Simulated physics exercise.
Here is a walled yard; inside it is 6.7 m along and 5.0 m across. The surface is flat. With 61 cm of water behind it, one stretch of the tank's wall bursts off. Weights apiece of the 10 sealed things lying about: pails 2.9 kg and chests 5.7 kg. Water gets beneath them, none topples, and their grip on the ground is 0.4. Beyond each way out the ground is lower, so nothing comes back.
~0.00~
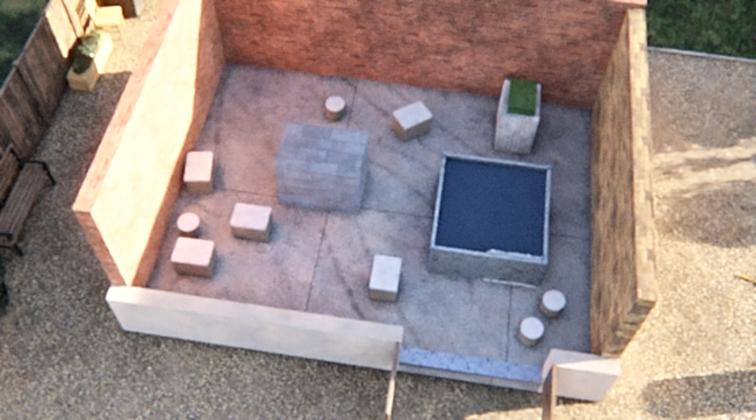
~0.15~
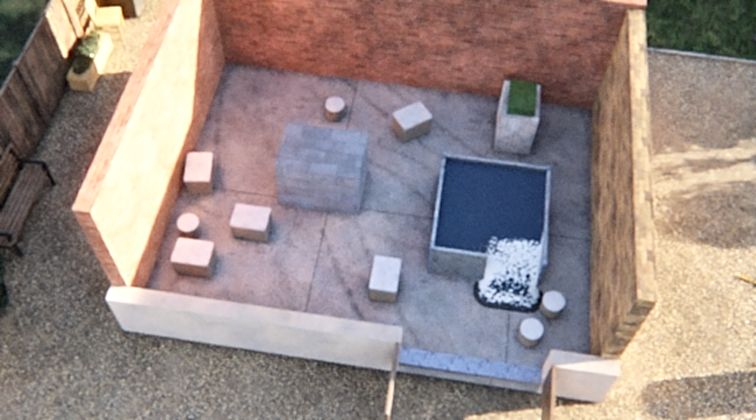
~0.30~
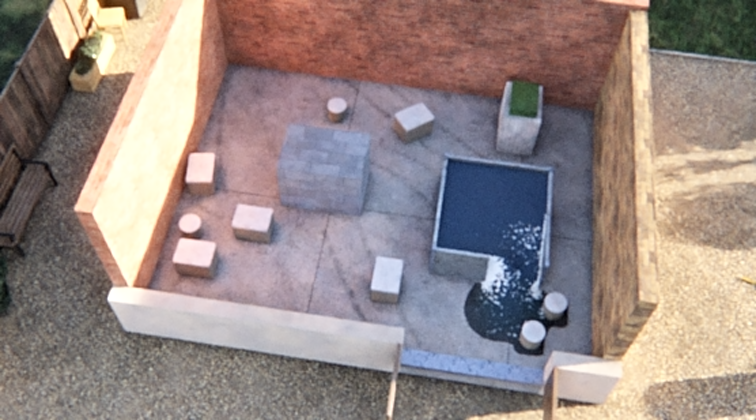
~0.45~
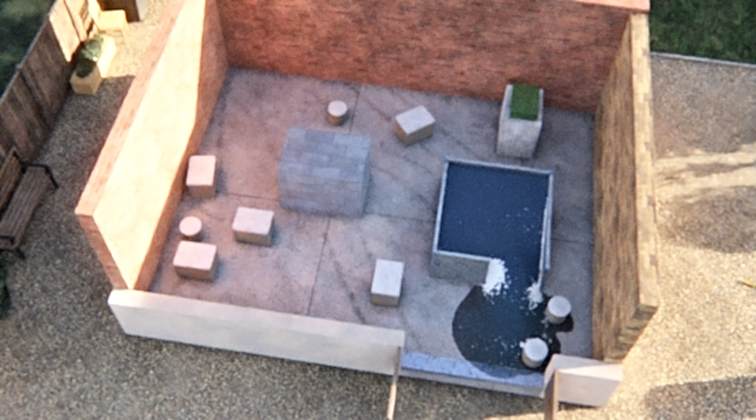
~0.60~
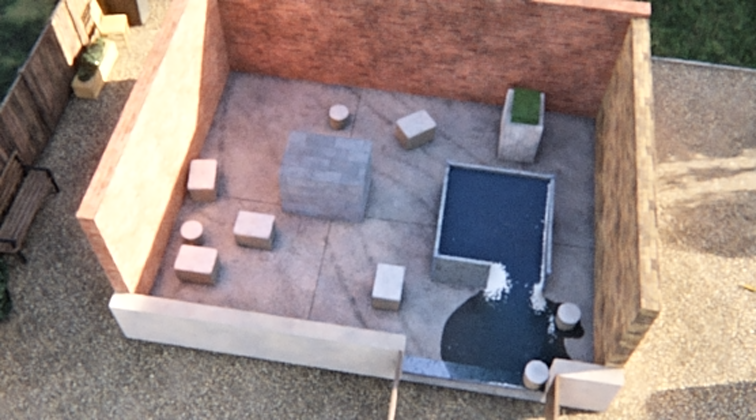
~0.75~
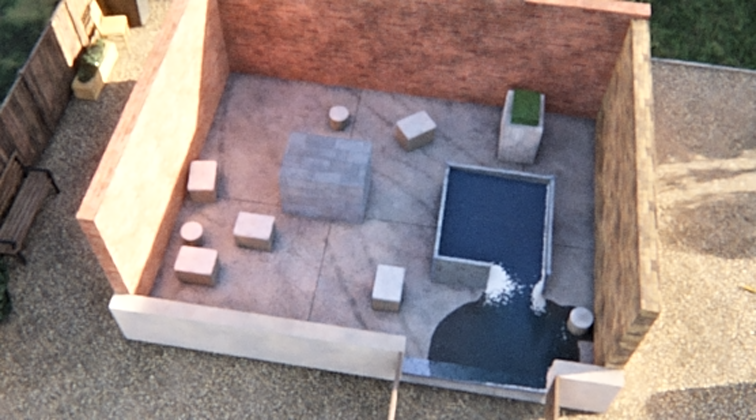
Dark water bursts in white froth from the front right corner of a square grey tank in a brick-walled yard, seen from high above. Pale boxes and round pails stand around a large grey block, with a green-topped planter near the back right. The water spreads to the front opening, one pail slides rightward, another slips forward out of sight there, and the camera drifts very slightly.
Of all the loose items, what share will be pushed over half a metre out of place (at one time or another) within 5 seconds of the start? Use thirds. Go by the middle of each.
Share: Under a third.
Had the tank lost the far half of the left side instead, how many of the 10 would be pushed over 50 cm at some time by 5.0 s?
In that case 6 of them.
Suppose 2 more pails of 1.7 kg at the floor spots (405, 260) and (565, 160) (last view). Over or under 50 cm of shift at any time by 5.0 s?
In turn: Less, more.
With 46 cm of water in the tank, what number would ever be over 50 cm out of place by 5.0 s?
Then 2.
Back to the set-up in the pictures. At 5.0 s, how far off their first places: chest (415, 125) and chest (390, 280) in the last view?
In that order: 0 cm, 0 cm.
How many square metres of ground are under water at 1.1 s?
Roughly 6.0 m2.
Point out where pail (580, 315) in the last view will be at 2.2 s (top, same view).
Around (557, 264).
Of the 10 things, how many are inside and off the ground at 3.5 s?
At that moment 0.
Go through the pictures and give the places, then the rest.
In the first frame, a pail at (554, 300), on the bottom; a pail at (335, 103), on the bottom; 2.7 m2 under water; 0 of 10 have shifted.
In the second frame, a pail at (554, 301) rests on the ground; a pail at (335, 104), on the bottom; water covers 3.2 m2; 0 of 10 have shifted.
In the third frame, a pail at (556, 302) rests on the ground; a pail at (337, 105), on the bottom; 3.7 m2 under water; 0 of 10 have shifted.
In the fourth frame, a pail at (560, 306), on the bottom, 5 cm from its start; a pail at (338, 108), on the bottom; water covers 4.4 m2; 1 of 10 have shifted.
In the fifth frame, a pail at (569, 313), on the bottom, 17 cm from its start; a pail at (339, 112), on the bottom; water covers 5.1 m2; 2 of 10 have shifted.
In the sixth frame, a pail at (582, 317) rests on the ground, 36 cm from its start; a pail at (339, 113) rests on the ground; 5.5 m2 under water; 2 of 10 have shifted.
After 1.1 s 1 of 10 are over 50 cm from their spots; 0 afloat.
After 2.2 s 2 of 10 are over 50 cm from their spots; 1 afloat.
After 3.5 s 2 of 10 are over 50 cm from their spots; 0 afloat.
After 5.0 s 2 of 10 are over 50 cm from their spots, and 2 have been at some point; 1 afloat.
